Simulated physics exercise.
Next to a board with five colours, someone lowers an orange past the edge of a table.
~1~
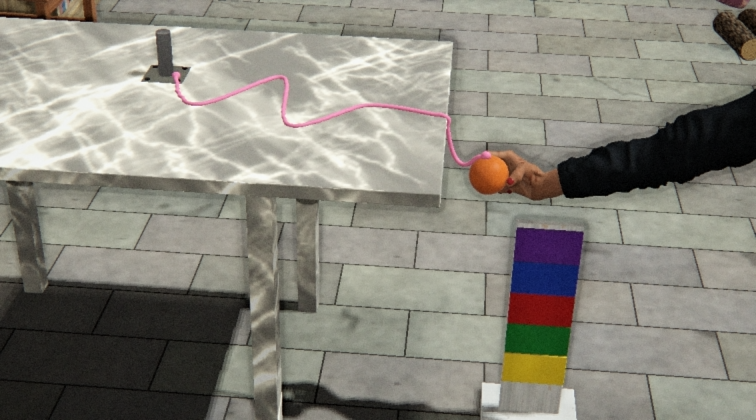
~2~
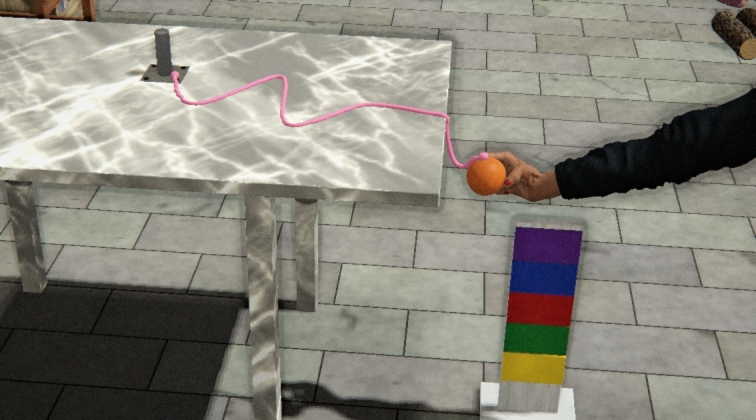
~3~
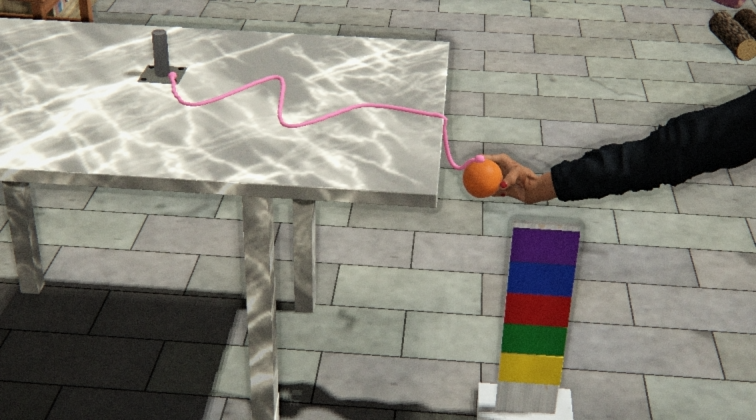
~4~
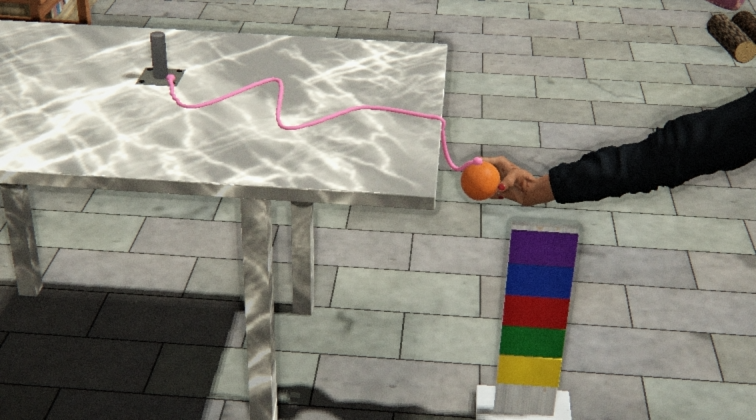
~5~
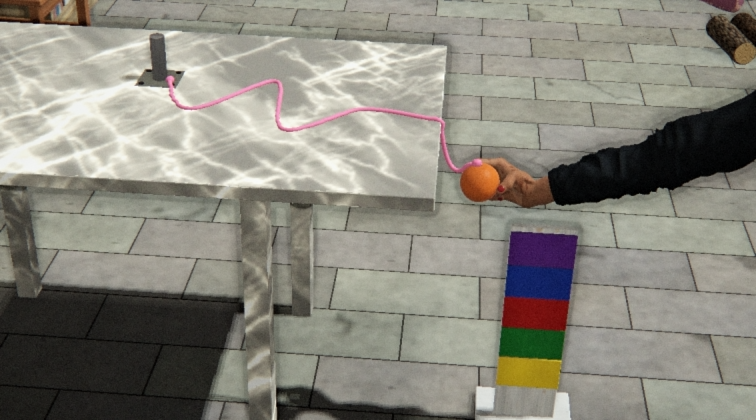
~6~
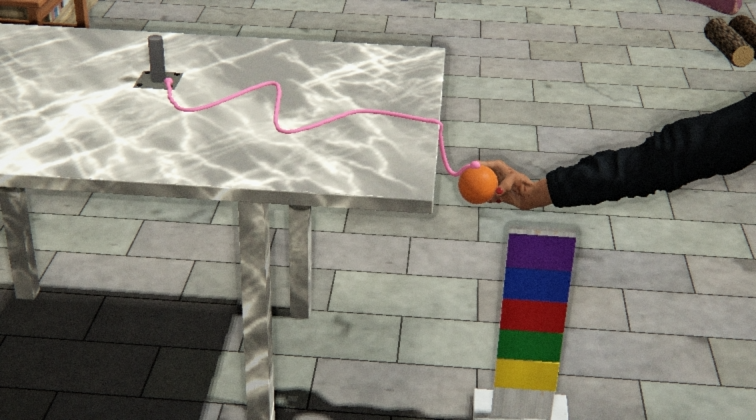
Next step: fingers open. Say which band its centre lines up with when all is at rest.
It lines up with yellow.
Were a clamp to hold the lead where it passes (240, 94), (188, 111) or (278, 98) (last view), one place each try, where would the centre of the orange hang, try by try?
Roughly (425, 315), (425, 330) and (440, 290), in that order.
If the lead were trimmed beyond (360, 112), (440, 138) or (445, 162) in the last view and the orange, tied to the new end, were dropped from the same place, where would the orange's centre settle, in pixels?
Near (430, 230), (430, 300) and (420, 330).
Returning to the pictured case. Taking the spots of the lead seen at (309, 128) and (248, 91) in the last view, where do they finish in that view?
About (437, 159), and the other about (312, 100).
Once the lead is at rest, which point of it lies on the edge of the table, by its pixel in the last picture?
Around (277, 125).
Soon after, orange near (414, 354); level with yellow.
Then, orange near (436, 358); level with yellow.
At rest, orange near (420, 356); level with yellow. The lead holds its middle at yellow.
